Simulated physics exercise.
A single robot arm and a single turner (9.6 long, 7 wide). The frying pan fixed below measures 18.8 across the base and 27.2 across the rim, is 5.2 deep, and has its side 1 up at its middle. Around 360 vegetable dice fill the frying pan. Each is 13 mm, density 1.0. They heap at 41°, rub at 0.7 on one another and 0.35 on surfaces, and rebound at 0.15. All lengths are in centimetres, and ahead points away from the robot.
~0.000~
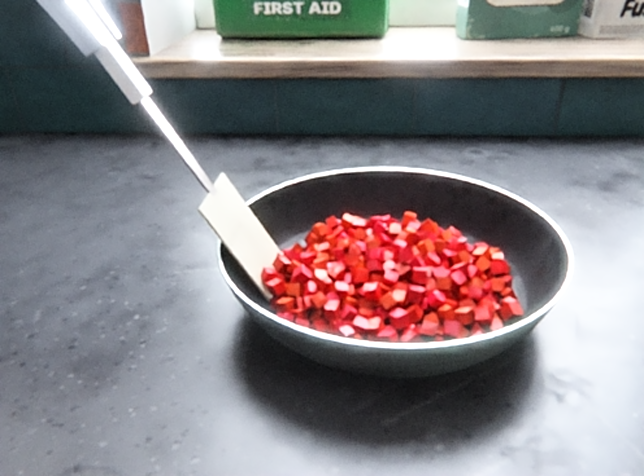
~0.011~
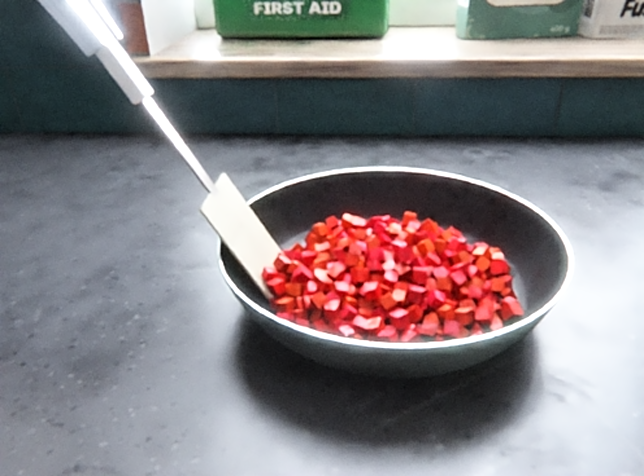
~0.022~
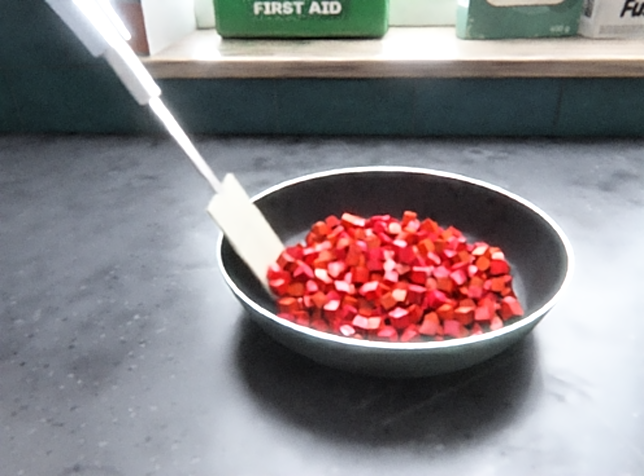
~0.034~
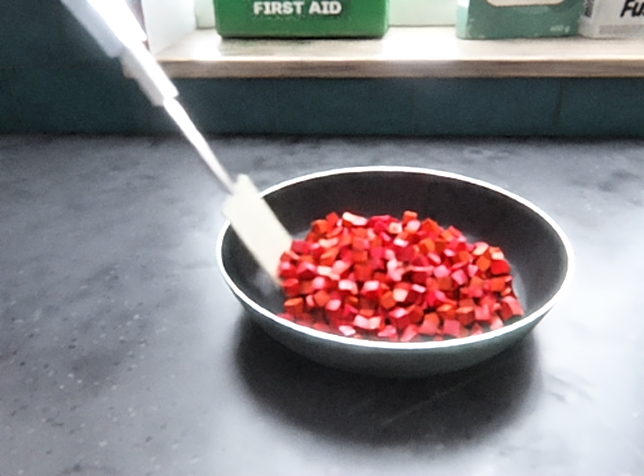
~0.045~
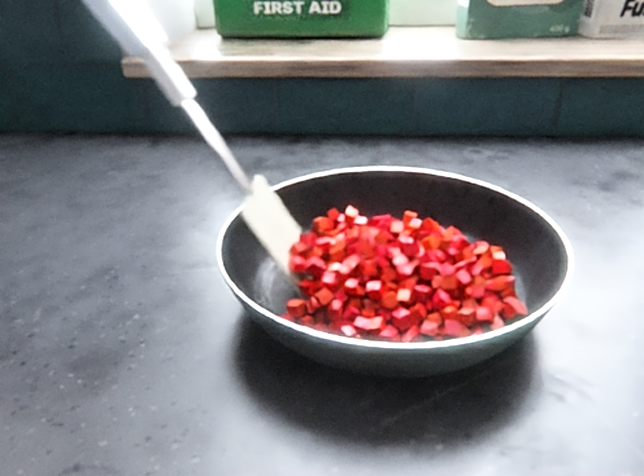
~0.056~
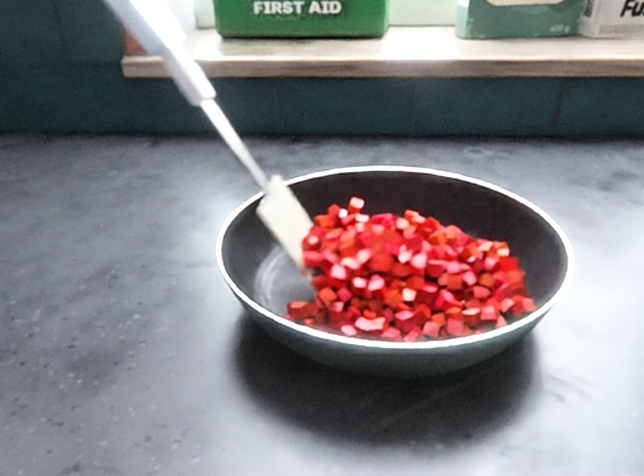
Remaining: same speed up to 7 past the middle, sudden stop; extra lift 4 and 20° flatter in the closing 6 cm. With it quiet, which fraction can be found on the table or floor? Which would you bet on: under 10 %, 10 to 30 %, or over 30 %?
I would bet on 10 to 30 %.
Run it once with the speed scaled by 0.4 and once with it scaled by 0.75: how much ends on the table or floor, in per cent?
About 0 and 10 per cent.
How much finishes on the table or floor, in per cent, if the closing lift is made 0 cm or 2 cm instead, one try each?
Roughly 0 % and then 5 %.
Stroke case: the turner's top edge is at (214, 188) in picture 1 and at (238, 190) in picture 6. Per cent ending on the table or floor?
I'd put it at roughly 0 per cent.
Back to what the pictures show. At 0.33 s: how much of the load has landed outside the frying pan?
About 10 per cent.
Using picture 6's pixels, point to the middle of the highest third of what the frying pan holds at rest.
Pixel position: Approx. (513, 265).
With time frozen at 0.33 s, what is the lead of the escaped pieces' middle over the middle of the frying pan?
Distance ahead of centre: Approx. 22 cm.
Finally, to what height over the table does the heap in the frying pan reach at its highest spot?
Top of the heap: Roughly 6.5 cm above the table top.
After 0.08 s, sloping 60°, highest piece 7 above the table; 360 in the frying pan.
After 0.11 s, sloping 55°, highest piece 7 above the table; 360 in the frying pan.
After 0.33 s, sloping 40°, highest piece 9 above the table; 309 in the frying pan, 37 on the table or floor, 14 on the blade or in flight.
After 1.38 s, sloping 40°, highest piece 6 above the table; 309 in the frying pan, 51 on the table or floor.
In the end, 309 in the frying pan, 51 on the table or floor. That is 14 % on the table or floor.
